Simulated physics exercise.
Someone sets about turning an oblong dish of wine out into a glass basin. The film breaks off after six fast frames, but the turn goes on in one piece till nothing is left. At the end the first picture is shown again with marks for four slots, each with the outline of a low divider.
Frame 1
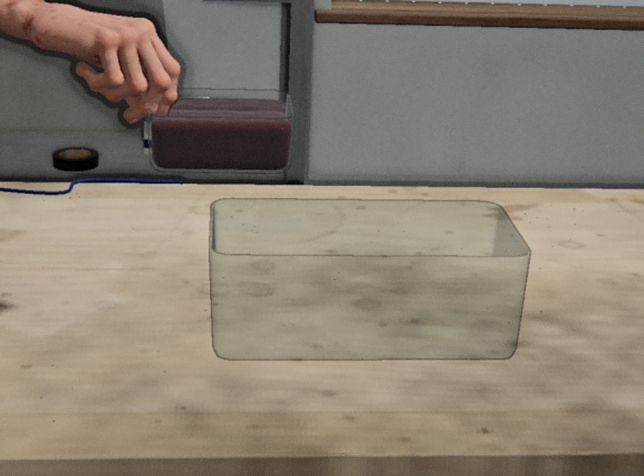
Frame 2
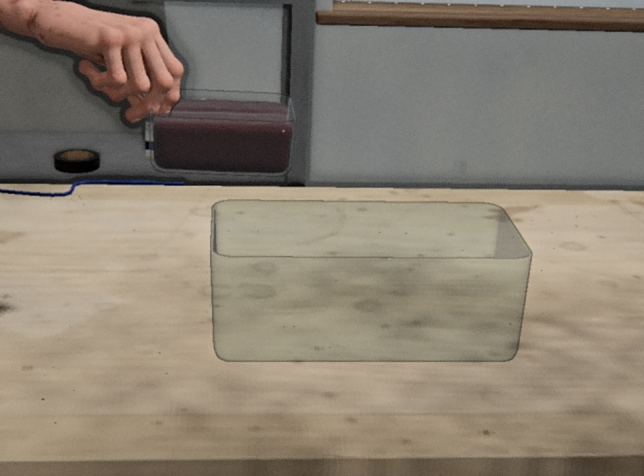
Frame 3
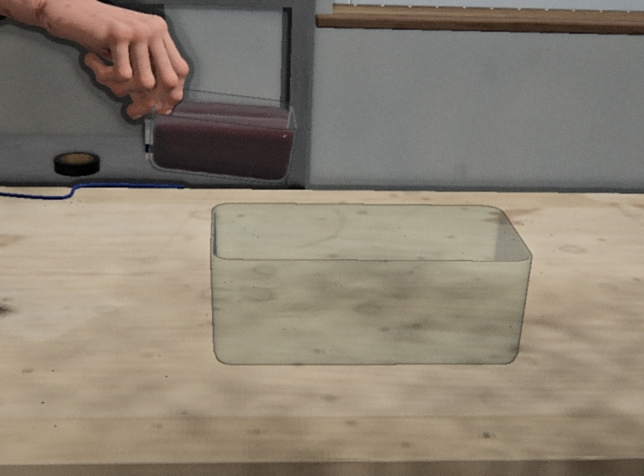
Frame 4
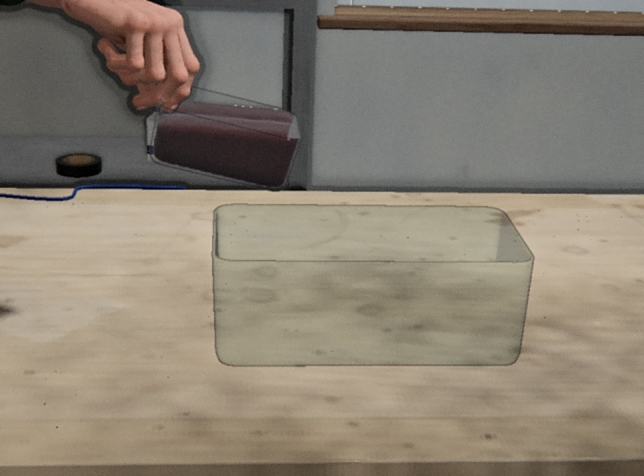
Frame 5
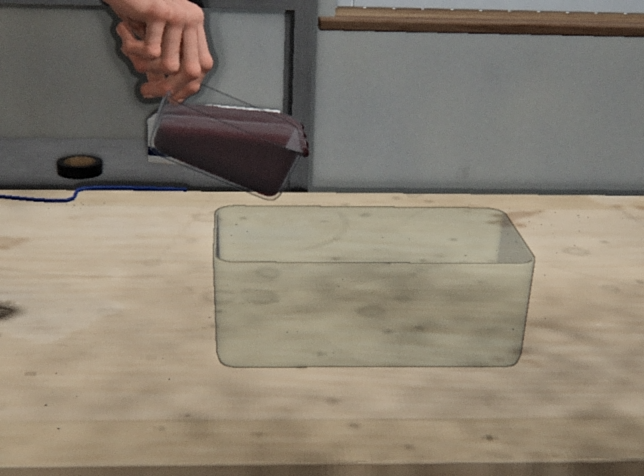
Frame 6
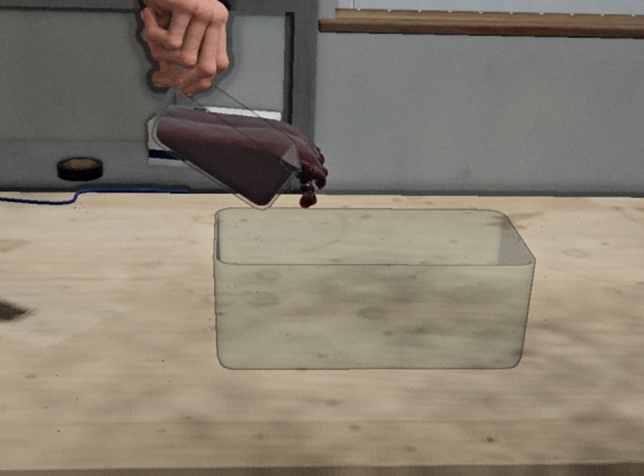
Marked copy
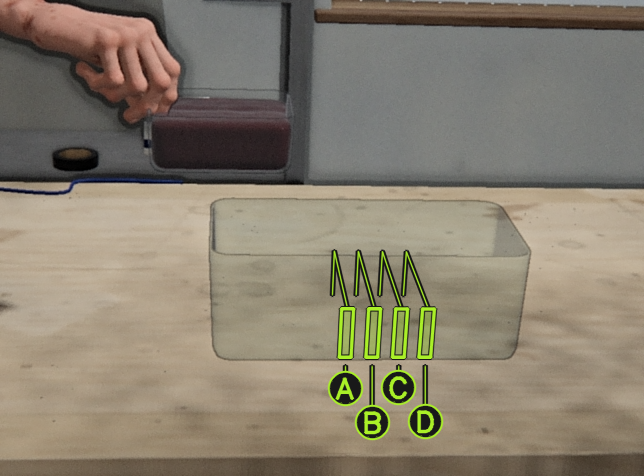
A hand at the upper left tilts a clear oblong dish of dark red wine down to the right, gradually and then more steeply, above a pale wooden table seen from the front and slightly above. An empty glass basin stands on the table before a grey wall, with a black roll and blue cord at left. The wine slides to the dish's right edge, crosses the lip and drops in dark blobs, while the view shifts very slightly.
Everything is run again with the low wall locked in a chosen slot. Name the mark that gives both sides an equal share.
The best slot is A.
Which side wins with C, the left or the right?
More ends on the left.
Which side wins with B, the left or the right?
The left side.
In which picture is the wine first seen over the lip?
Picture 5.
In lime, A at (345, 366); B at (372, 366); C at (398, 365); D at (425, 365).
With A, about 44 % ends left of the wall and 55 % right of it.
With B, about 90 % ends left of the wall and 8 % right of it.
With C, about 97 % ends left of the wall and 3 % right of it.
With D, about 97 % ends left of the wall and 2 % right of it.
